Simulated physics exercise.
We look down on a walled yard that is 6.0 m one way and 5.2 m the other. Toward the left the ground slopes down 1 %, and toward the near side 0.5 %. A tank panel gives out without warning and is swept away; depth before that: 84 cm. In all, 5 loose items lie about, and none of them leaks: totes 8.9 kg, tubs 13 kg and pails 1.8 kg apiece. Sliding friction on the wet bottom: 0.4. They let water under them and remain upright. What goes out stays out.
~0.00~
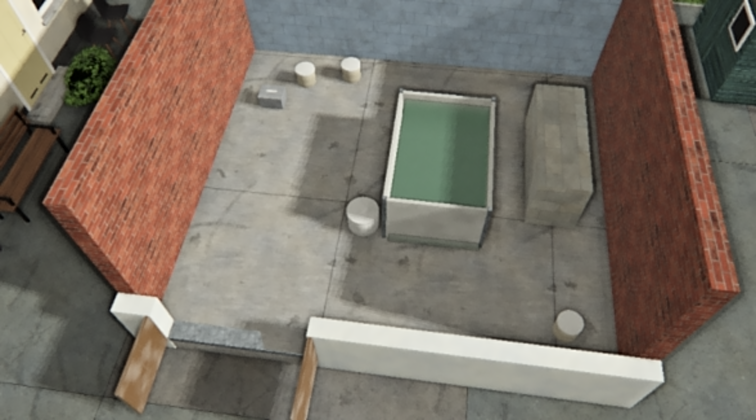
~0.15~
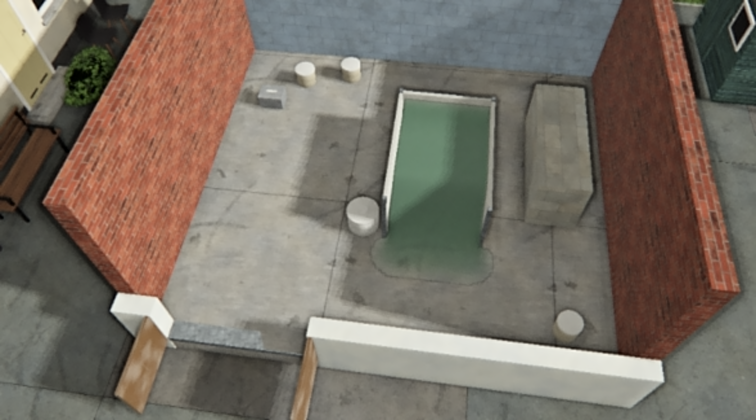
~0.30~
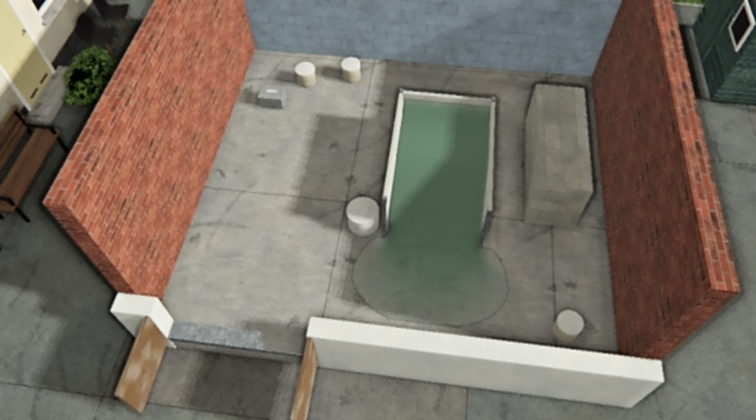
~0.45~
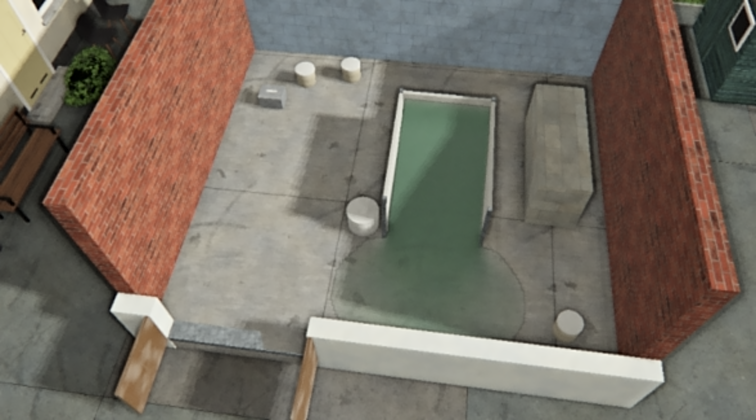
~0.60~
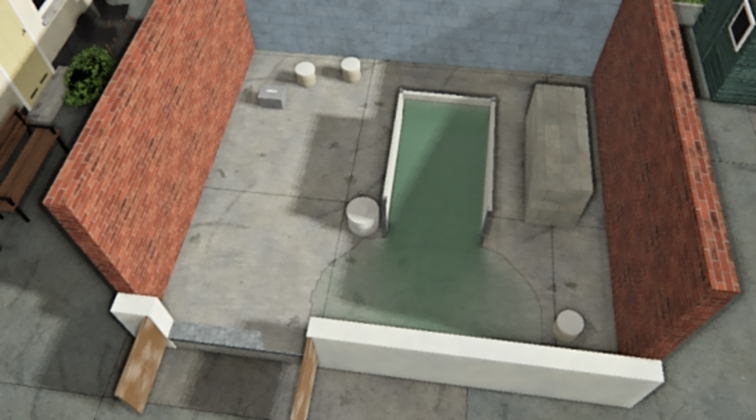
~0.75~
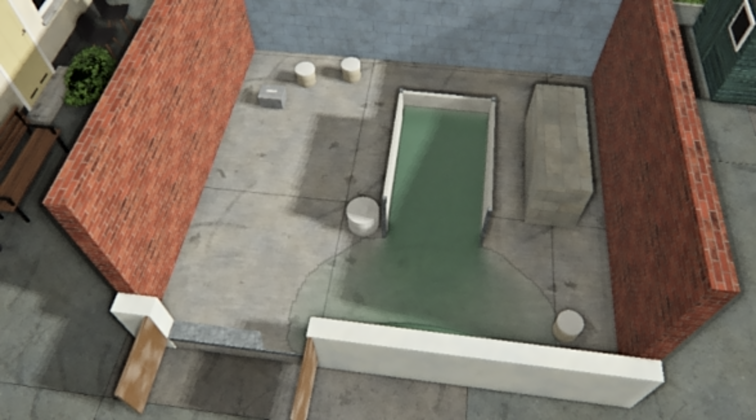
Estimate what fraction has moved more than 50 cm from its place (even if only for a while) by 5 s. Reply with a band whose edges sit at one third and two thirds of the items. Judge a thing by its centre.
Band: One third to two thirds.
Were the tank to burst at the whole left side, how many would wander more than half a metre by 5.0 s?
That gives 4 of them.
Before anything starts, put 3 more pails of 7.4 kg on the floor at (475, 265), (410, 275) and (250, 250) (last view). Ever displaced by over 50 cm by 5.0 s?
Going through them, I'd say exceeds it, exceeds it and finally exceeds it.
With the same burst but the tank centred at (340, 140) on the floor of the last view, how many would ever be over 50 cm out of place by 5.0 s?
In that case the number is 2.
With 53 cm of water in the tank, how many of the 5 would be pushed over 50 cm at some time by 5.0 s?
Then 1 of them.
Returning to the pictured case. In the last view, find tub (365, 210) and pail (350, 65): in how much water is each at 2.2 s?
I'd put it at 0 cm and 0 cm respectively.
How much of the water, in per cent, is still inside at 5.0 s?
Around 86 % of the water.
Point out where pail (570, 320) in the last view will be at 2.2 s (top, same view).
Roughly (540, 222) in the same view.
After 1.1 s 0 of 5 are over 50 cm from their spots; 0 afloat.
After 2.2 s 1 of 5 are over 50 cm from their spots; 0 afloat.
After 3.5 s 1 of 5 are over 50 cm from their spots; 1 afloat.
After 5.0 s 3 of 5 are over 50 cm from their spots, and 3 have been at some point; 4 afloat.
